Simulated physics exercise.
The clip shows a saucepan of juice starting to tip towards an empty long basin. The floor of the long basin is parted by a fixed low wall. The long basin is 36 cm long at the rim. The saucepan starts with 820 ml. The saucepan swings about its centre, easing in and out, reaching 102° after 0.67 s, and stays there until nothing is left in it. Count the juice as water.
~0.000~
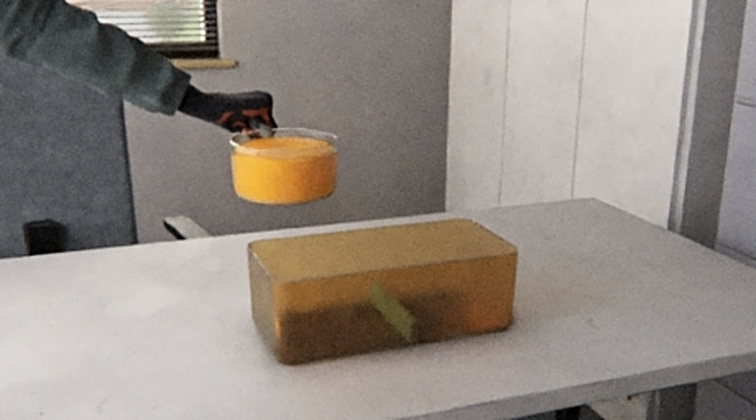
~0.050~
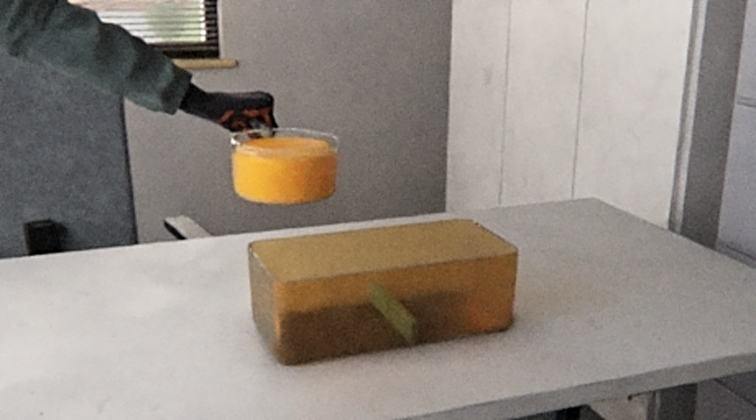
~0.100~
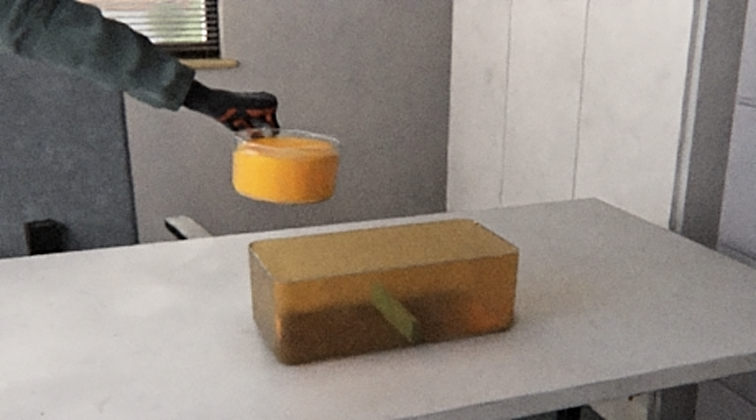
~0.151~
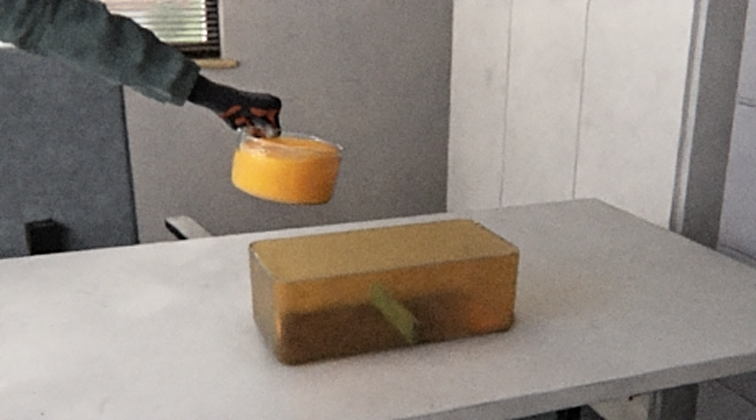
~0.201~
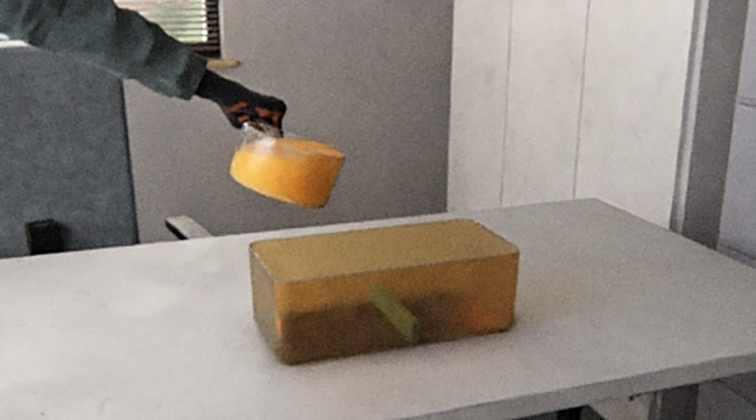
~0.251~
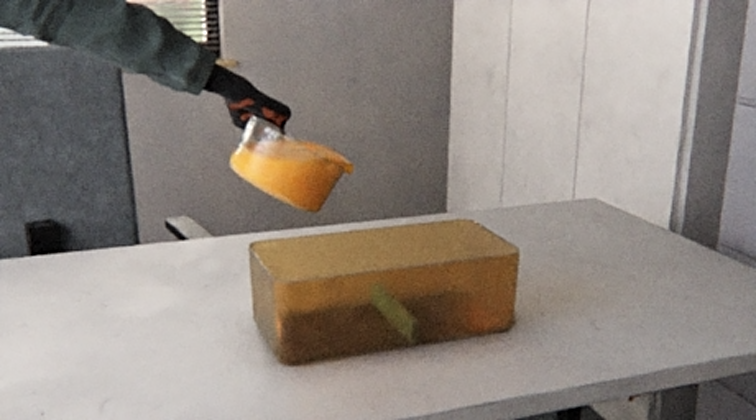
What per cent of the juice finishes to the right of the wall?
Roughly 26 per cent is past the wall.
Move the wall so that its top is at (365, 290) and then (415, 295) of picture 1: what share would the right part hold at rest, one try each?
In turn about 65 and 15 per cent.
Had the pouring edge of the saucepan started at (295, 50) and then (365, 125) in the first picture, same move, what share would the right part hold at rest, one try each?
First 15, then 65 per cent.
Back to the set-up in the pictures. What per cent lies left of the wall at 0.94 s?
About 72 per cent.
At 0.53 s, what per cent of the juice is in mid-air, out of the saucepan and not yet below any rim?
Near 38 in a hundred.
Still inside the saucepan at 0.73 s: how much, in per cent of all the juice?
Some 6 per cent.
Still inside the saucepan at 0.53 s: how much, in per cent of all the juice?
Some 28 per cent.
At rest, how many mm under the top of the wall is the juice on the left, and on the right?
Some 12 mm on the left and 24 mm on the right.
Then, 0.53 s in, the tilt is 91° and 28 per cent is still to pour, 24 is left of the wall and 9 right of it.
Then, 0.73 s in, the tilt is 102° and 6 per cent is still to pour, 68 is left of the wall and 21 right of it.
Then, 0.94 s in, the tilt is 102° and 1 per cent is still to pour, 72 is left of the wall and 24 right of it.
Then, 1.17 s in, the tilt is 102° and 0 per cent is still to pour, 72 is left of the wall and 25 right of it.
Finally, 72 per cent lies left of the wall, 26 right of it and 2 outside.
